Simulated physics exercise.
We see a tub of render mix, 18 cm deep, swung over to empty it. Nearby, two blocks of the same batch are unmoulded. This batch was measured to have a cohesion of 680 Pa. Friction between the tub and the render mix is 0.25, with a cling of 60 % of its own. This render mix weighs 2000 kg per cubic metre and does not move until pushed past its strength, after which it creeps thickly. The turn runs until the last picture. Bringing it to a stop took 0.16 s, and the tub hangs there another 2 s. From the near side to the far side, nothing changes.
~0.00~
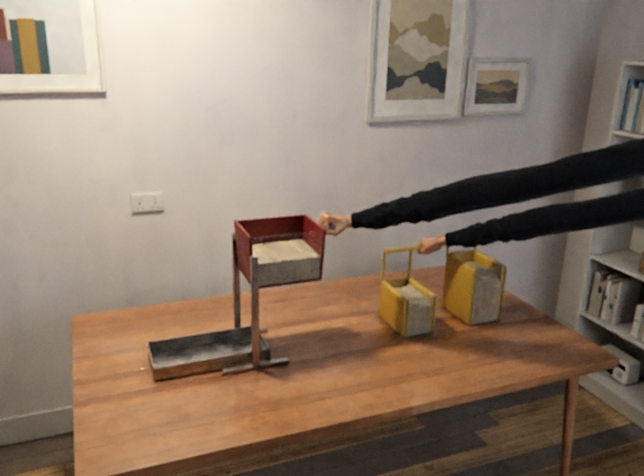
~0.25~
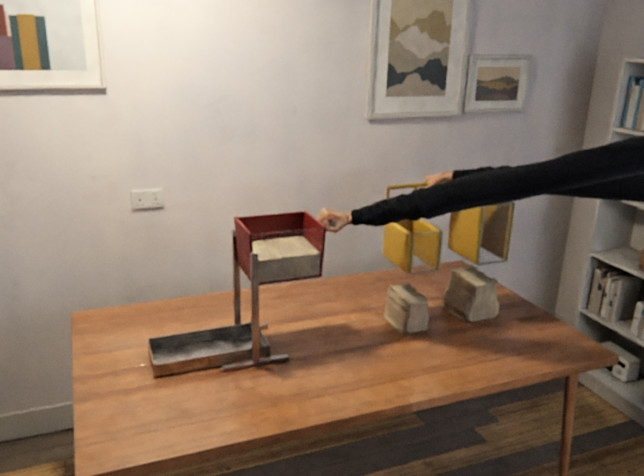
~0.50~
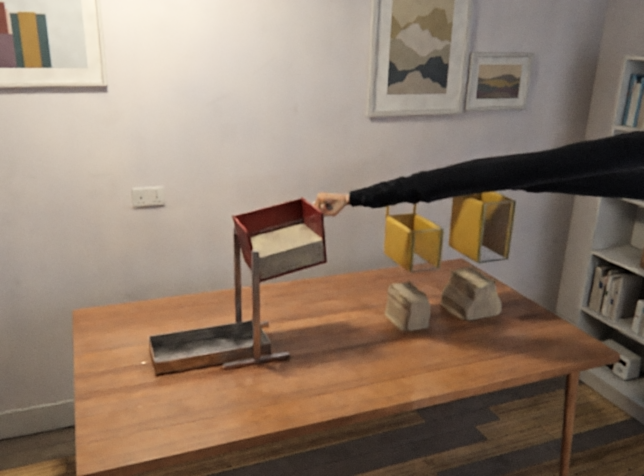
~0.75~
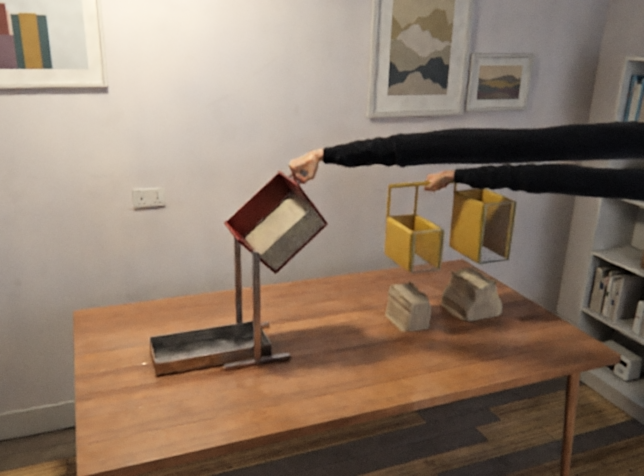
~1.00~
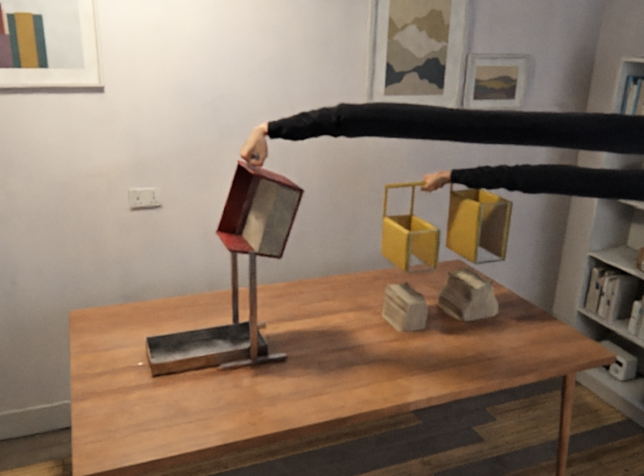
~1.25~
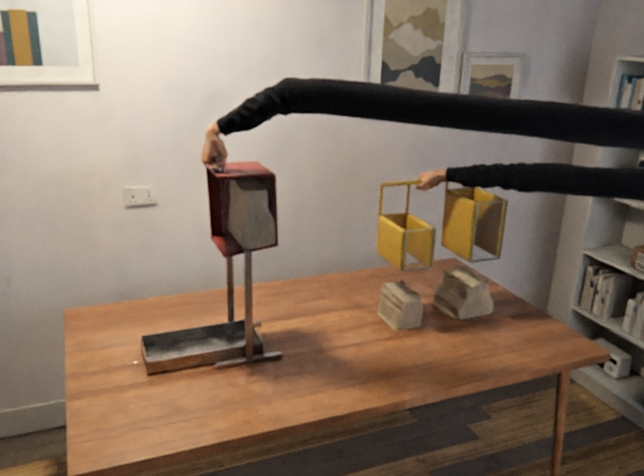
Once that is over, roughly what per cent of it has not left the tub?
Around 61 percent.
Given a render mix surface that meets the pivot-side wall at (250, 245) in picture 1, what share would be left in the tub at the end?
That gives some 40 %.
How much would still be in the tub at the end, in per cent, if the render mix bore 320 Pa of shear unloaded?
55 %.
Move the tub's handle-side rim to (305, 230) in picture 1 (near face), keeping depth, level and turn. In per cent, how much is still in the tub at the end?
Near 100 per cent.
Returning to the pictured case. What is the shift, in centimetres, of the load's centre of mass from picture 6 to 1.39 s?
Roughly 4 cm.
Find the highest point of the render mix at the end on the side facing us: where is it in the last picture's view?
Highest point: Approx. (265, 222).
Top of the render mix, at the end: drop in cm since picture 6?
Roughly 11 cm.
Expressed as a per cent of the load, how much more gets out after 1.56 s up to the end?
That comes to some 25 per cent of the load.
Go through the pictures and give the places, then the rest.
Handle-side rim at (324, 230), tilt 0 degrees; highest point of the render mix at (287, 260); test blocks 13 cm, 20 cm high (left to right), in the first frame.
Handle-side rim at (324, 227), tilt 0 degrees; highest point of the render mix at (287, 257); test blocks 13 cm, 17 cm high (left to right), in the second frame.
Handle-side rim at (321, 214), tilt 10 degrees; highest point of the render mix at (319, 240); test blocks 13 cm, 15 cm high (left to right), in the third frame.
Handle-side rim at (297, 186), tilt 40 degrees; highest point of the render mix at (310, 209); test blocks 13 cm, 15 cm high (left to right), in the fourth frame.
Handle-side rim at (254, 175), tilt 71 degrees; highest point of the render mix at (279, 187); test blocks 13 cm, 15 cm high (left to right), in the fifth frame.
Handle-side rim at (220, 179), tilt 92 degrees; highest point of the render mix at (252, 190); test blocks 13 cm, 15 cm high (left to right), in the sixth frame.
By 1.39 s, the tub is at 92 degrees and holds 100 %.
By 1.56 s, the tub is at 92 degrees and holds 87 %.
By 1.73 s, the tub is at 92 degrees and holds 65 %.
By 1.90 s, the tub is at 92 degrees and holds 61 %.
By 3.25 s, at the end, the tub is at 92 degrees and holds 61 %.
